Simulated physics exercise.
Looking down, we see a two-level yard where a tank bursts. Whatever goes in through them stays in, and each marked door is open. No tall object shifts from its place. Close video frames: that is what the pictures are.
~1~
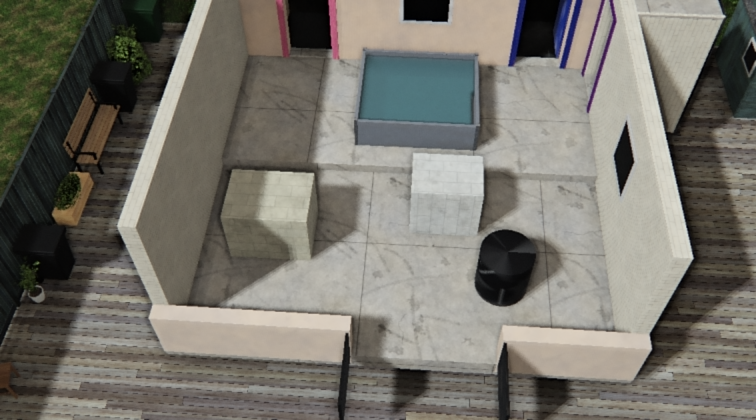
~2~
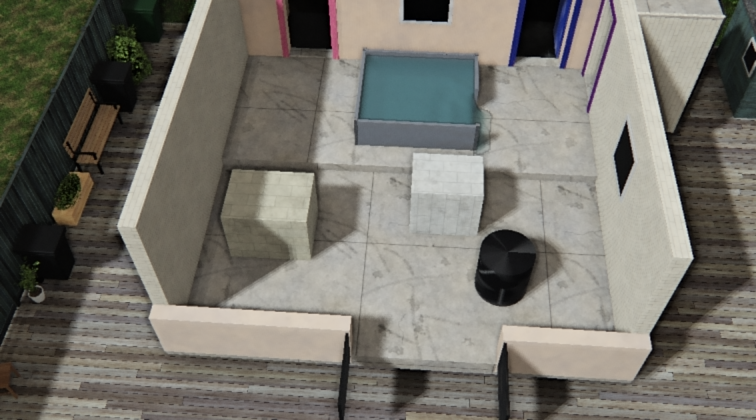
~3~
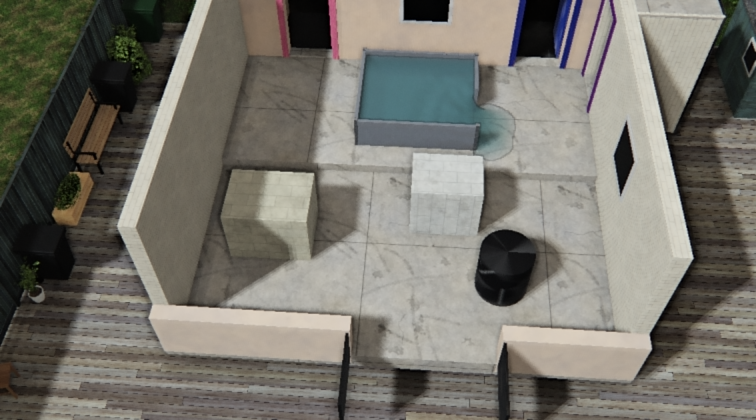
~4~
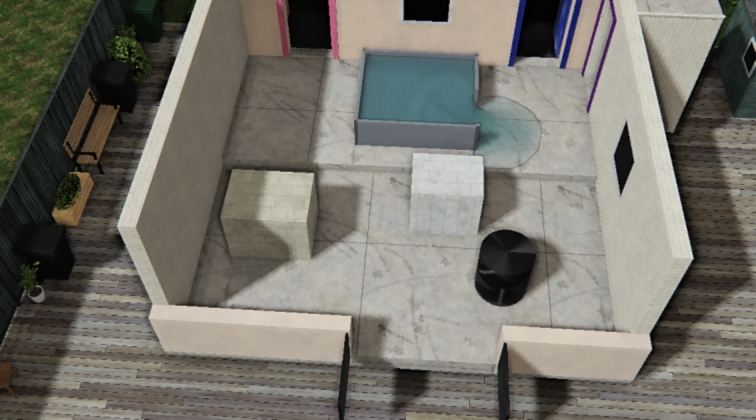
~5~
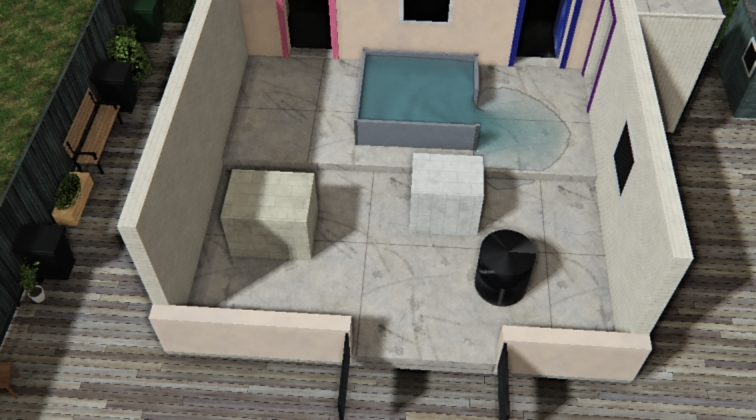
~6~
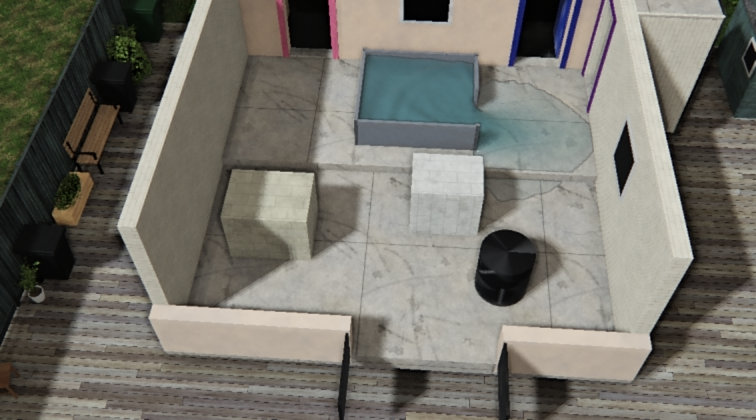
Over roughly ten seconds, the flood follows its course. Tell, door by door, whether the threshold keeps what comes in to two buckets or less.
At the end, the purple door gets over two buckets; the blue door gets over two buckets; the pink door gets two buckets or fewer.
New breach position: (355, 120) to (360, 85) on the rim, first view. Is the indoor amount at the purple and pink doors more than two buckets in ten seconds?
Note - purple door: Below threshold; pink door: Above threshold.
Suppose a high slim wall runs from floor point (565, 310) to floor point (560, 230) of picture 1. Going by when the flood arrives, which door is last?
It would be the door marked pink.
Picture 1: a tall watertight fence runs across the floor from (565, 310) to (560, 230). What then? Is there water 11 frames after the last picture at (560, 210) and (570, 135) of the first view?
Result by location - first soaked, second soaked.
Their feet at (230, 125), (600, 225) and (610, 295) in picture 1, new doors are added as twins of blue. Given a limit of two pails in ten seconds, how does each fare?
Outcome by door - within the limit, past the limit, past the limit.
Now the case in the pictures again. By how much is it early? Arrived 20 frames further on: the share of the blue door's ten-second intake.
Roughly 20 percent.
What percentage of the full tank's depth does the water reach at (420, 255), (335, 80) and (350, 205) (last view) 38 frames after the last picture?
About 6, 2 and 0 per cent.
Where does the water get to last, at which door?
The pink one.
A moment on, water covers 20 % of the floor; the purple door under two buckets in, the blue door wet at the sill, nothing in, the pink door not reached.
Next, water covers 25 % of the floor; the purple door under two buckets in, the blue door wet at the sill, nothing in, the pink door not reached.
Then, water covers 35 % of the floor; the purple door over two buckets in, the blue door under two buckets in, the pink door not reached.
Later, water covers 60 % of the floor; the purple door far over two buckets in, the blue door over two buckets in, the pink door wet at the sill, nothing in.
In the end, water covers 80 % of the floor; the purple door far over two buckets in, the blue door over two buckets in, the pink door wet at the sill, nothing in.
